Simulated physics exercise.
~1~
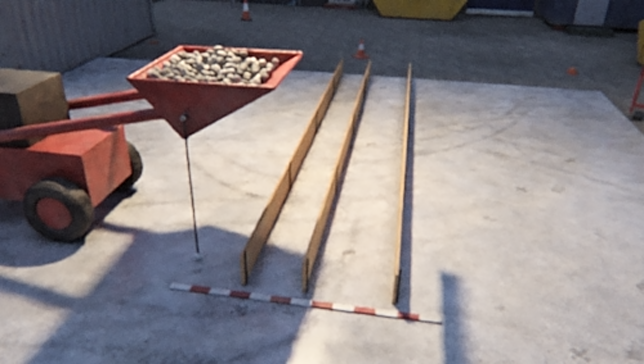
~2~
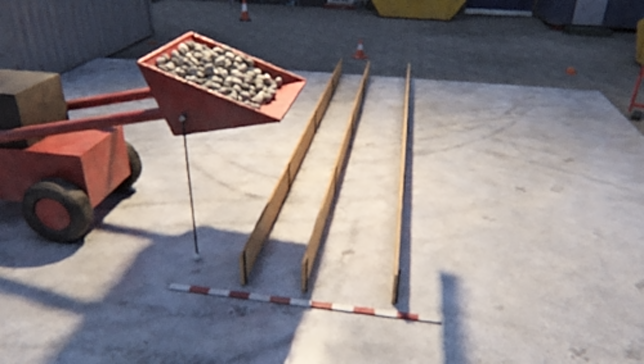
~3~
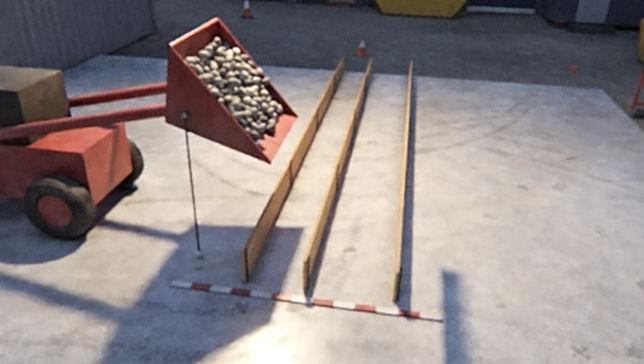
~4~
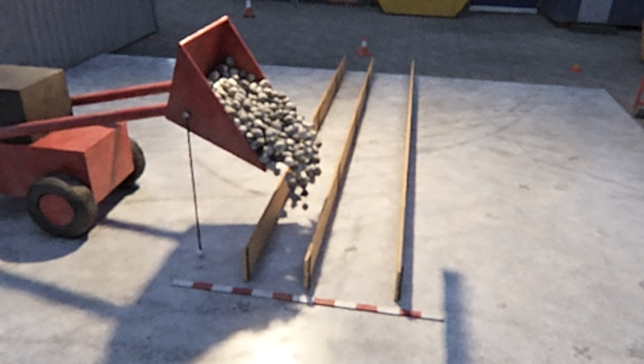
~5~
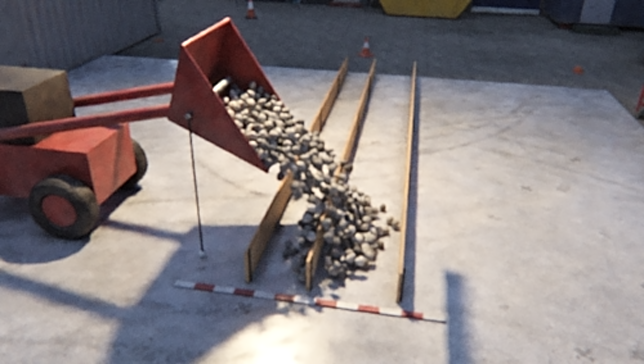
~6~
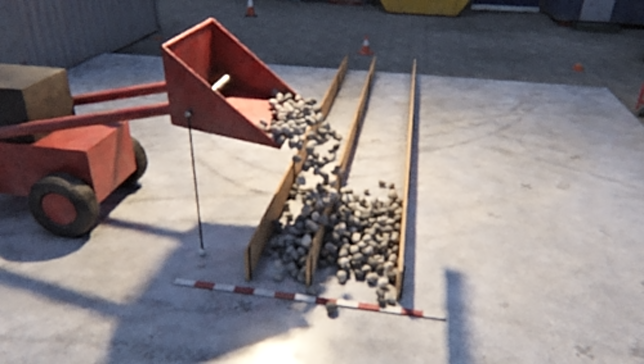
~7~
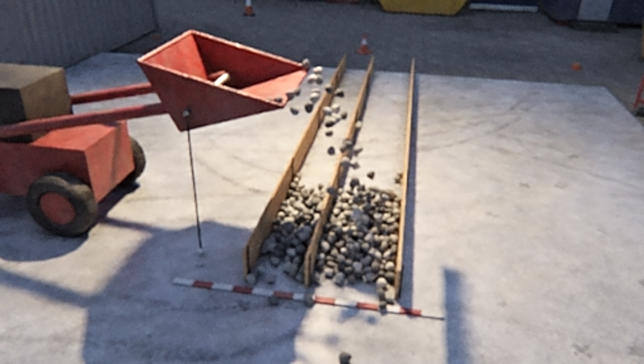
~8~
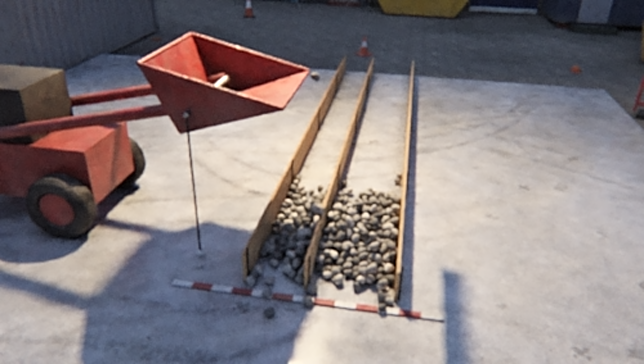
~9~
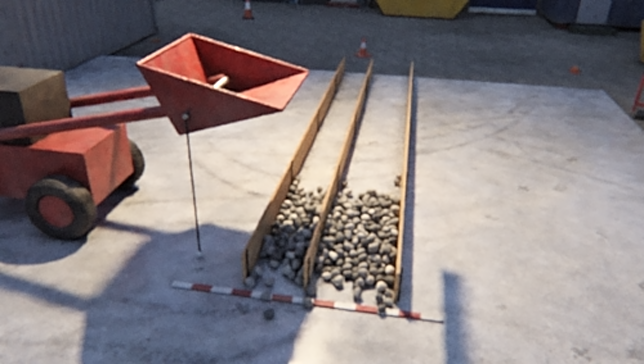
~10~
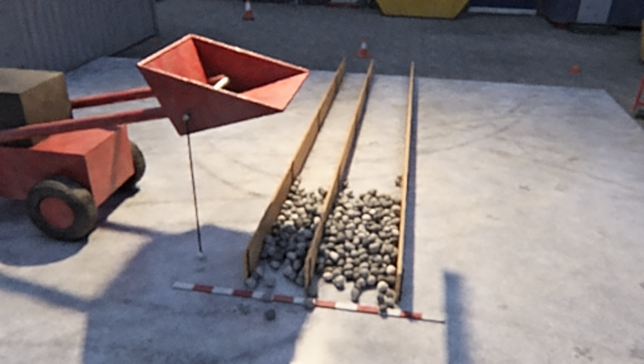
A red loader at the left holds up a red bucket heaped with pale, rounded stones on a concrete yard, seen from above by a slightly swaying camera. Three long wooden boards stand on edge beside it, forming two bays, with a red and white striped staff across their near ends. The bucket tips steeply to the right, and the stones slide out and tumble across the boards into both bays. It then swings back and stays still, empty of stones, while the pile rests between the boards, the larger share in the right-hand bay and a few strays near the staff.
